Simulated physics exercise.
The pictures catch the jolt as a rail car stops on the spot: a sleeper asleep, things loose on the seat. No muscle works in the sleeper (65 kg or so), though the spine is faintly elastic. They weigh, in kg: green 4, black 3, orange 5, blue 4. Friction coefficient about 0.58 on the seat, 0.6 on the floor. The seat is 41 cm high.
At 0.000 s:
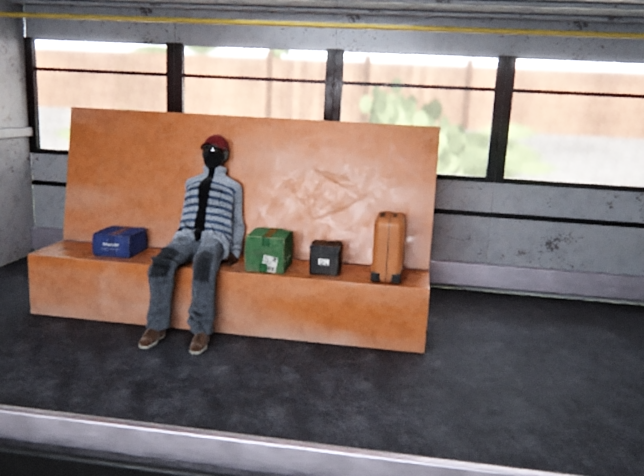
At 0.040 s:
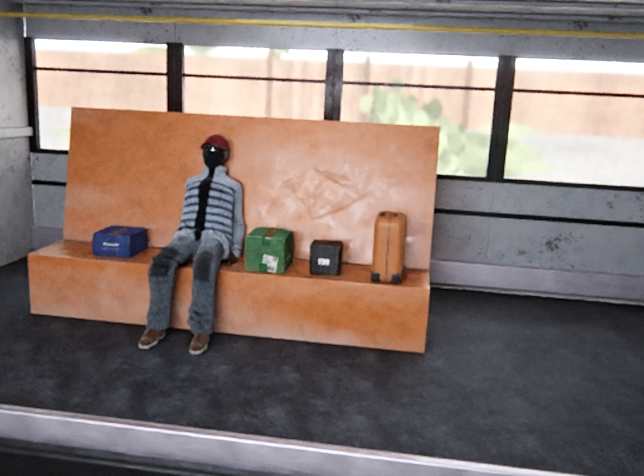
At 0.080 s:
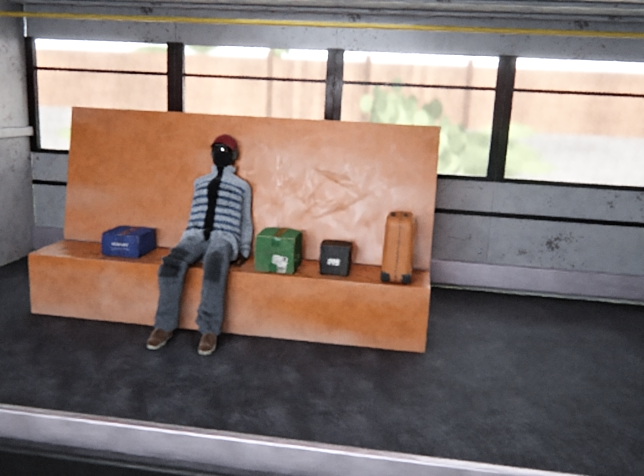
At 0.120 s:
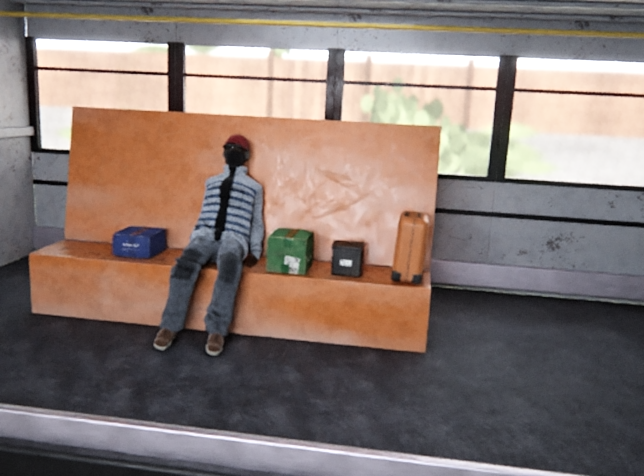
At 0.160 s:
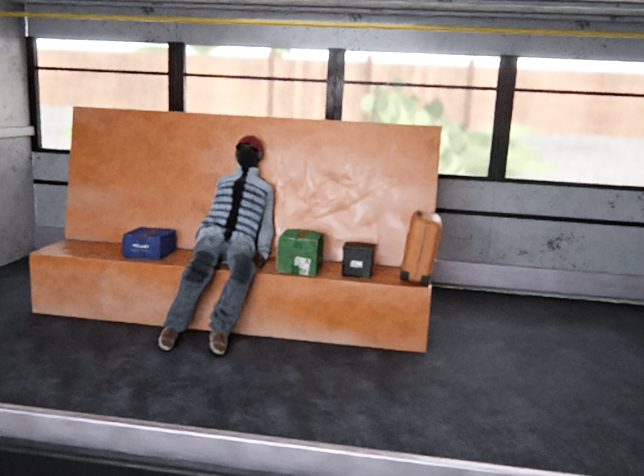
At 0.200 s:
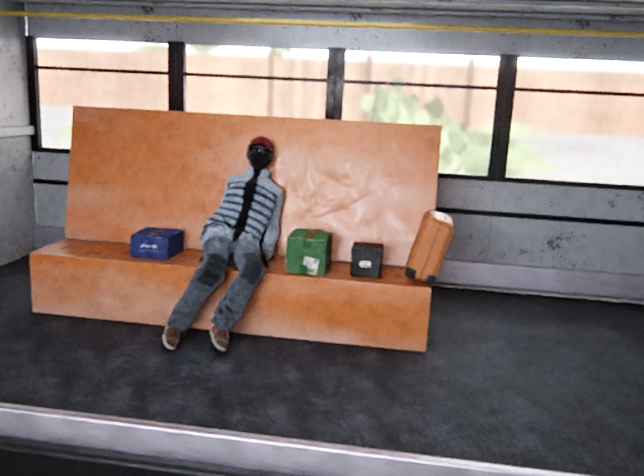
Rail car bench, a limp figure in a red cap and three boxes sliding right, an orange suitcase tilting over the end.
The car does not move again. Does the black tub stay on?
In the end the black tub clings on.
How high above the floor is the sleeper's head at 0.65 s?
About 70 cm.
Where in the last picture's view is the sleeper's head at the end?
At about (334, 219).
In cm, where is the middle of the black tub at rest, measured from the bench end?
Some 25 cm short of it.
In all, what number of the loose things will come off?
The count is 1.
After 0.40 s the black tub is 27 cm short of the bench end, tilted 0°, near (388, 262) in the last picture's view.
After 0.65 s the black tub is 27 cm short of the bench end, tilted 0°, near (389, 262) in the last picture's view.
After 1.05 s the black tub is 27 cm short of the bench end, tilted 0°, near (389, 262) in the last picture's view.
At rest, 2.2 s, green holdall stays on; black tub stays on; orange case drops off; blue carton stays on; sleeper's hips keep to the seat.
